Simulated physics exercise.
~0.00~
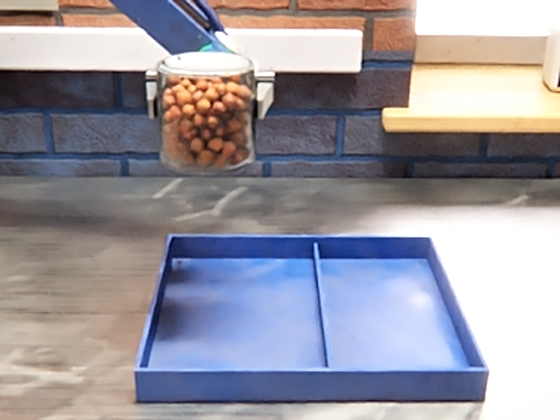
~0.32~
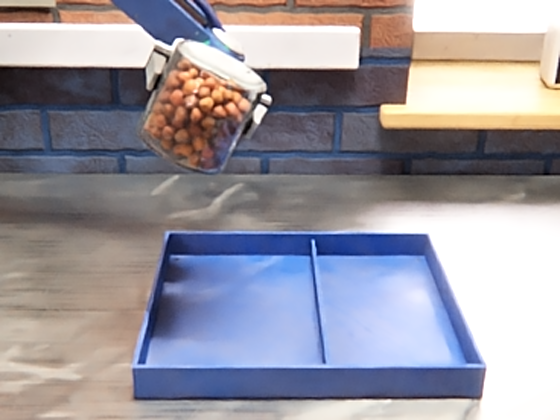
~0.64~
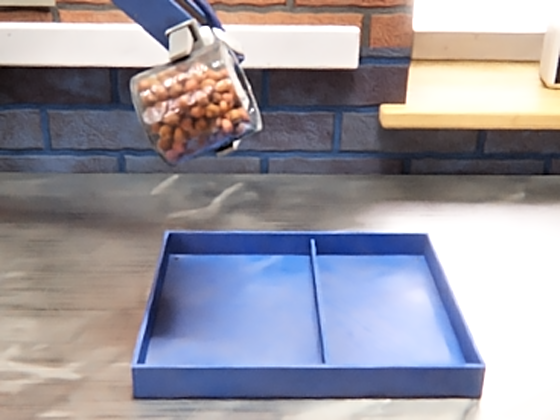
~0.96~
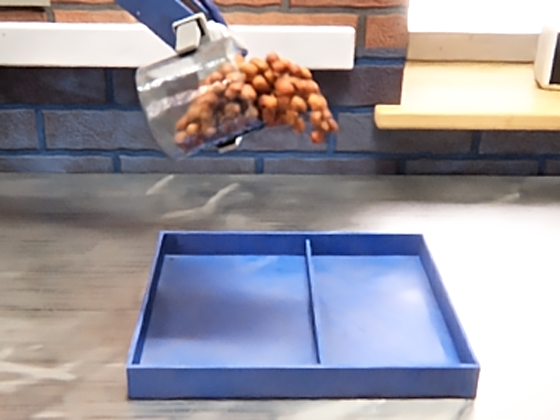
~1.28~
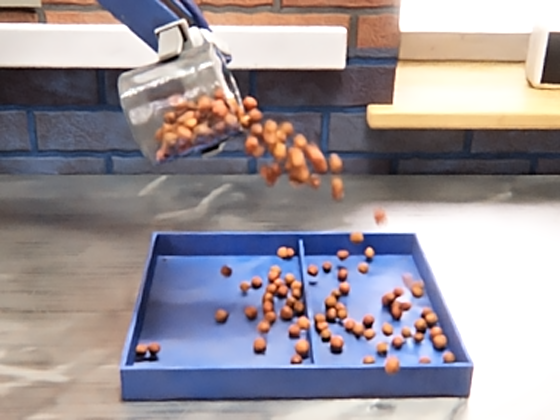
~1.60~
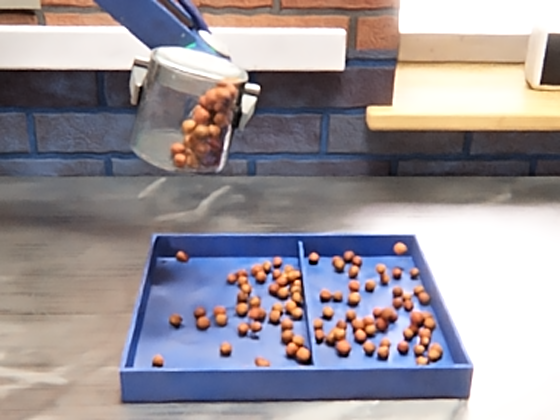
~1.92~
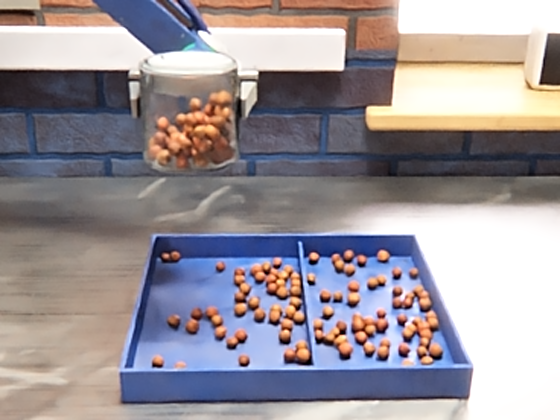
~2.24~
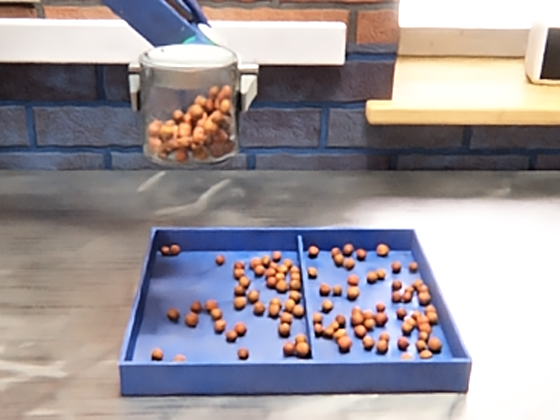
On a gray countertop before a brick wall, a blue tray with a dividing wall sits below a clear container of hazelnuts held by a blue robot arm. The arm tips the container to the right until it lies on its side. The nuts bunch toward the mouth, then spill out in a stream, bouncing and scattering into both sections of the tray. The arm then turns the container back upright, cutting off the flow. At the end, it hangs level and still, partly full, while the other nuts rest spread across both sections.
